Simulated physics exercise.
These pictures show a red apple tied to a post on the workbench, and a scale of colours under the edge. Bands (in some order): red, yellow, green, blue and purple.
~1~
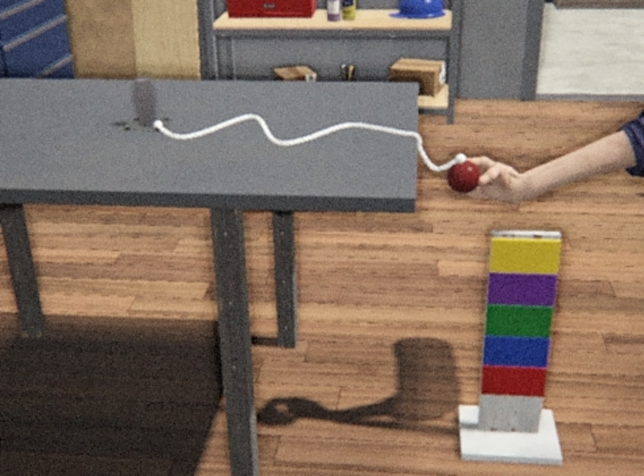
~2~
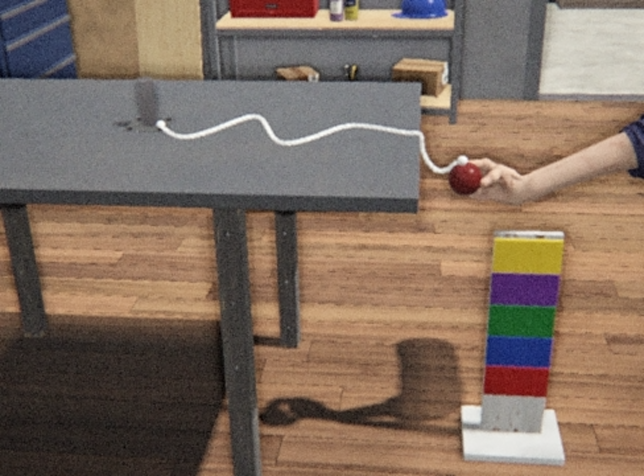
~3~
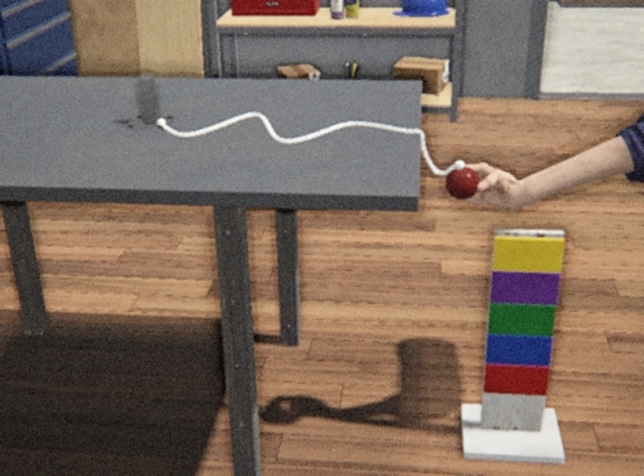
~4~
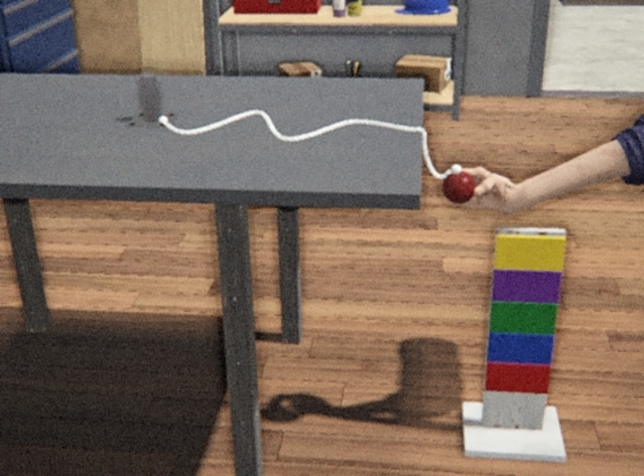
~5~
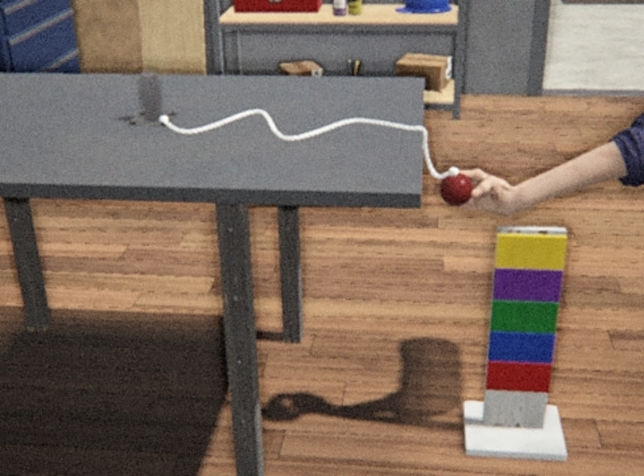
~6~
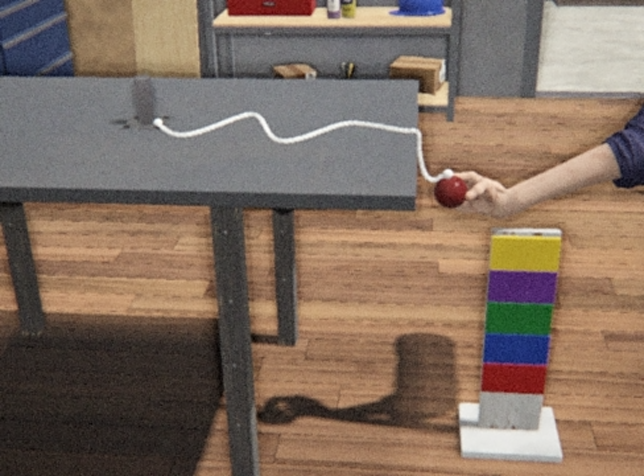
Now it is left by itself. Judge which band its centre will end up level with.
I would say blue.
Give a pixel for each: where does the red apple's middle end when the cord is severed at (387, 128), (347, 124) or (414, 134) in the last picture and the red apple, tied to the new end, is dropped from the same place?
The three cuts give roughly (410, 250), (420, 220) and (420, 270) respectively.
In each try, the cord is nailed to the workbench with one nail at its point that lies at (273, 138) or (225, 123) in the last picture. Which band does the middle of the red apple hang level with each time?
Yellow, then green.
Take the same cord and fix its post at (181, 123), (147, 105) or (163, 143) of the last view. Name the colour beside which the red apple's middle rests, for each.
First try: Red; second try: Green; third try: Red.
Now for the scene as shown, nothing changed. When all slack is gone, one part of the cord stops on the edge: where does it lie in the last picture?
About (300, 139).
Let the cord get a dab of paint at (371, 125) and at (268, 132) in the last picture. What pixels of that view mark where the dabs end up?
Around (414, 218); the other one around (361, 129).
Soon after, apple near (441, 341); level with blue.
Then, apple near (386, 316); level with green.
Further on, apple near (426, 336); level with blue.
At rest, apple near (410, 335); level with blue. Its middle rests at the blue band.
